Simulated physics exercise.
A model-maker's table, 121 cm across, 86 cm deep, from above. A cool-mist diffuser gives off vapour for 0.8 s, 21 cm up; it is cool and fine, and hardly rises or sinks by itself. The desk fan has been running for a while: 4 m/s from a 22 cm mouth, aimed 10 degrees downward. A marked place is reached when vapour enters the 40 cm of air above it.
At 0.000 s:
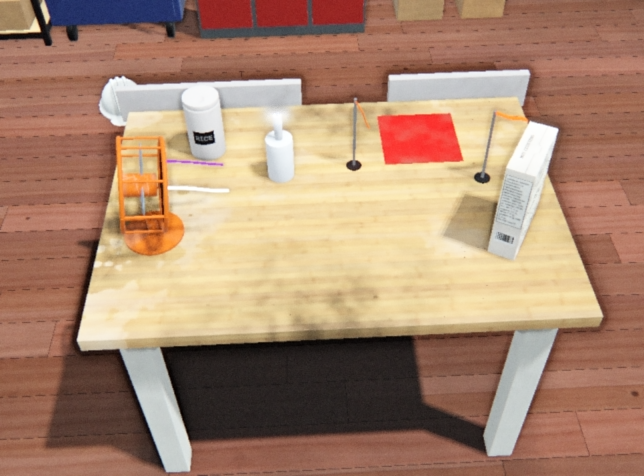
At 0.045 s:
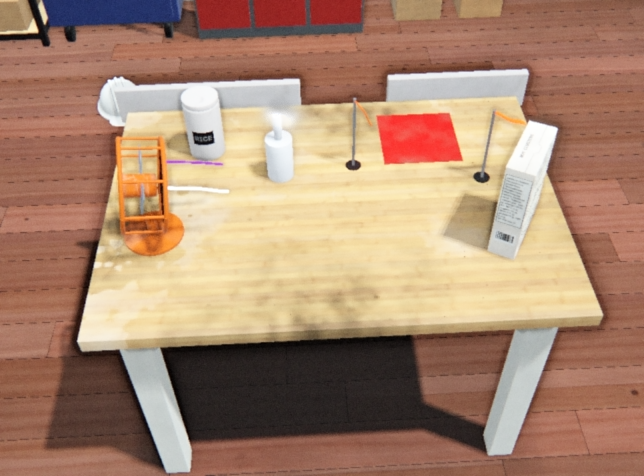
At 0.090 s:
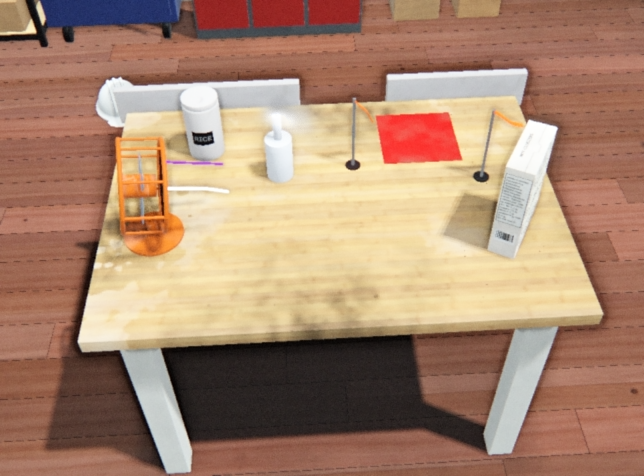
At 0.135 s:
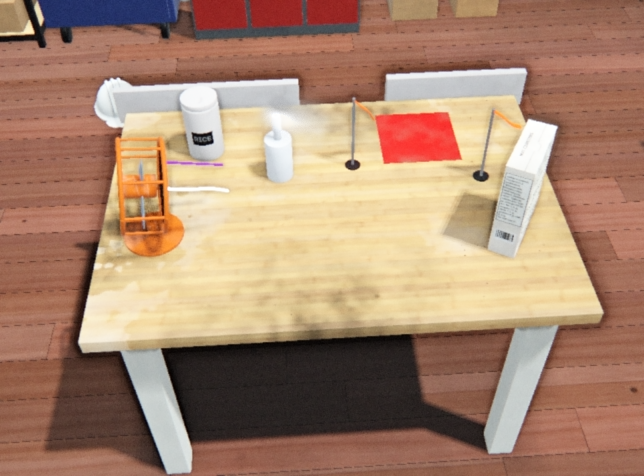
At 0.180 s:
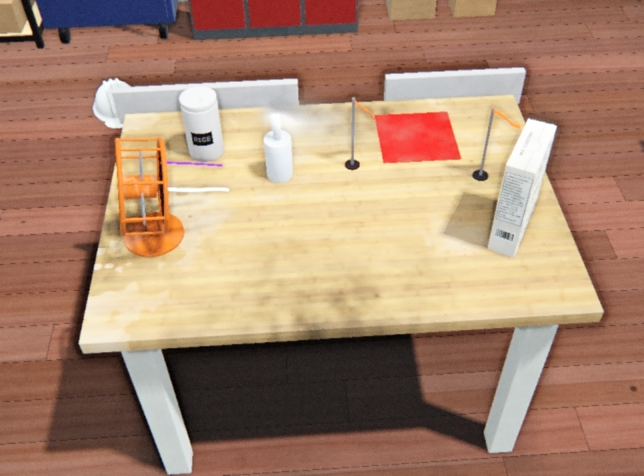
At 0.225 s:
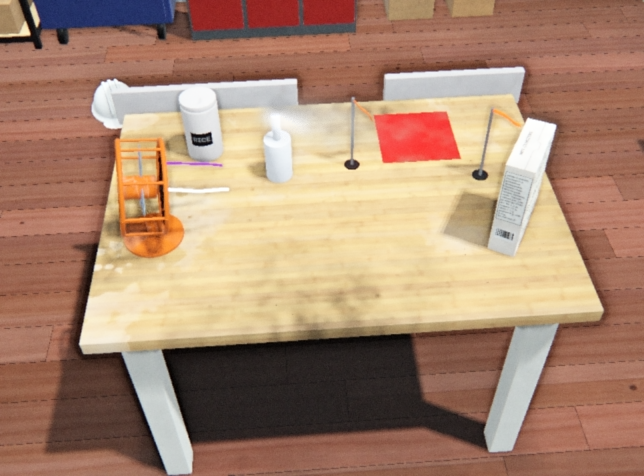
Faint white vapour drifting rightward from a small white diffuser across a wooden table, with orange ribbons fluttering on two thin stands.
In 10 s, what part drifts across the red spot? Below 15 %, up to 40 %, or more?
Over the red spot: More than 40 %.
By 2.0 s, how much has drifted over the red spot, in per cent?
Near 80 %.
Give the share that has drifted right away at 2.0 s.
Some 90 per cent.
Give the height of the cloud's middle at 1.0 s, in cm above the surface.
Roughly 12 cm up.
By 1.0 s we count, 64 % has passed over the red spot, with 65 % still about or yet to come, and the middle of the rest is near (452, 104).
By 2.0 s we count, 79 % has passed over the red spot, with 9 % still about or yet to come.
By 4.0 s we count, 79 % has passed over the red spot, with 1 % still about or yet to come.
By 10.0 s we count, 79 % has passed over the red spot, with 0 % still about or yet to come.
